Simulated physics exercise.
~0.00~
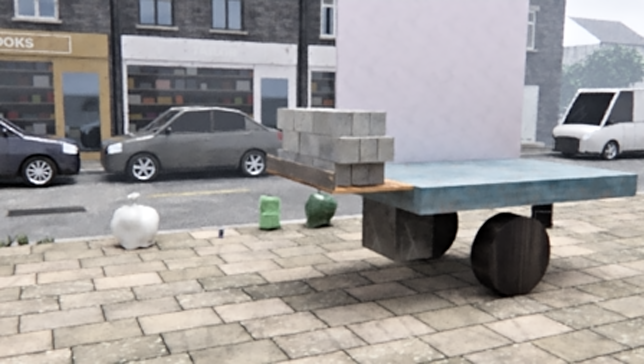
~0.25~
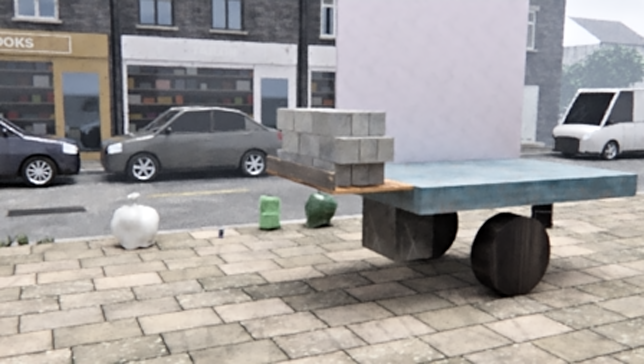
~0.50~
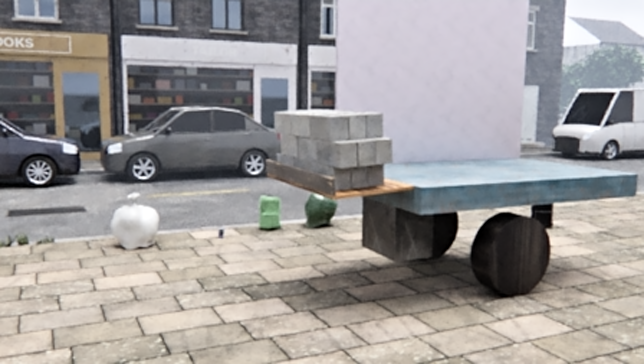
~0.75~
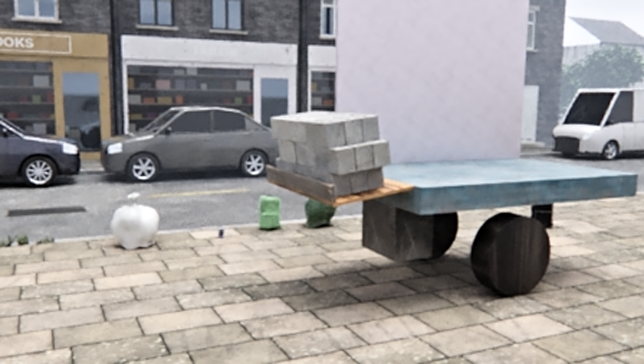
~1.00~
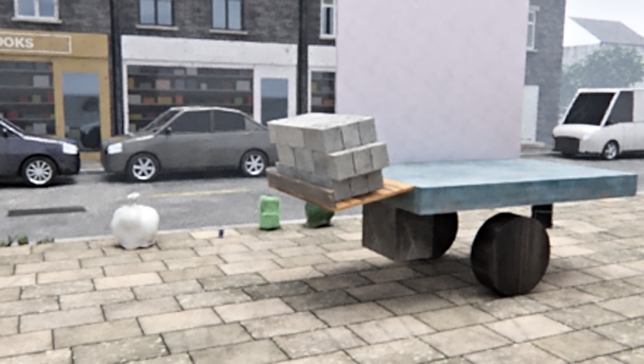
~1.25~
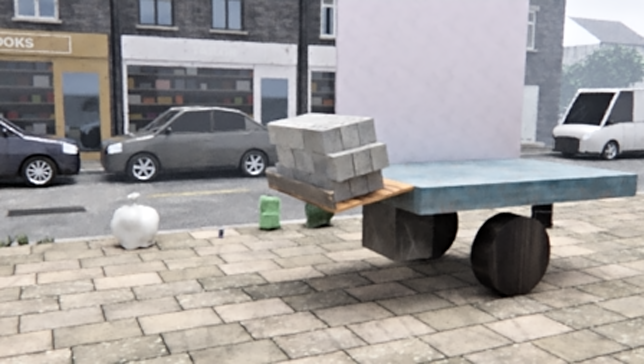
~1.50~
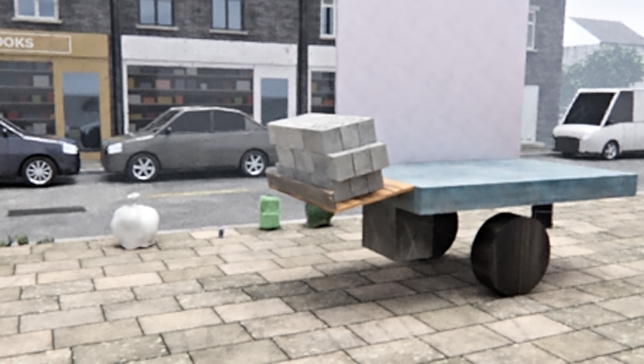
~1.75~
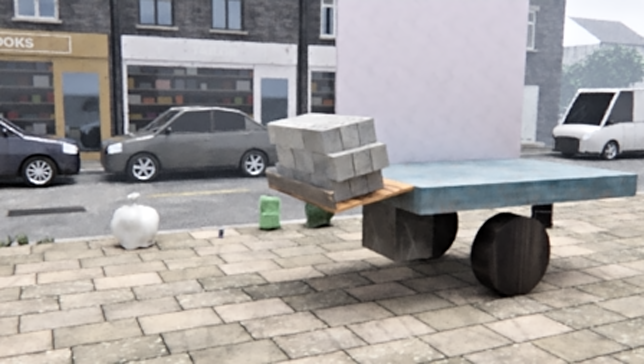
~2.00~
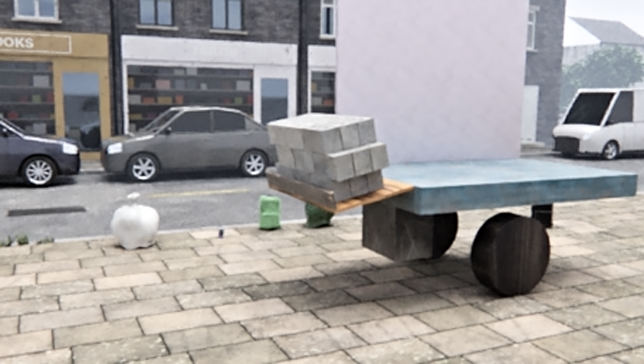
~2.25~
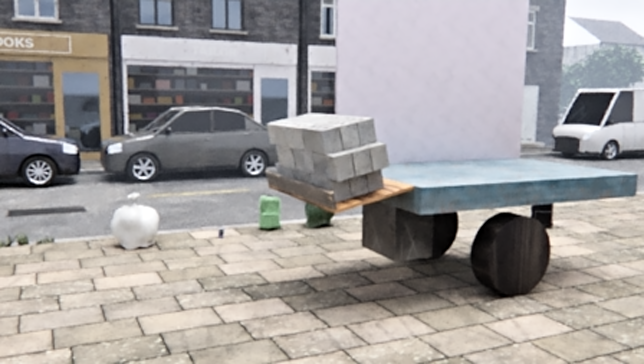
Stacked concrete blocks tilting gently as the wooden platform beneath them tips down beside a street, then resting with none falling.
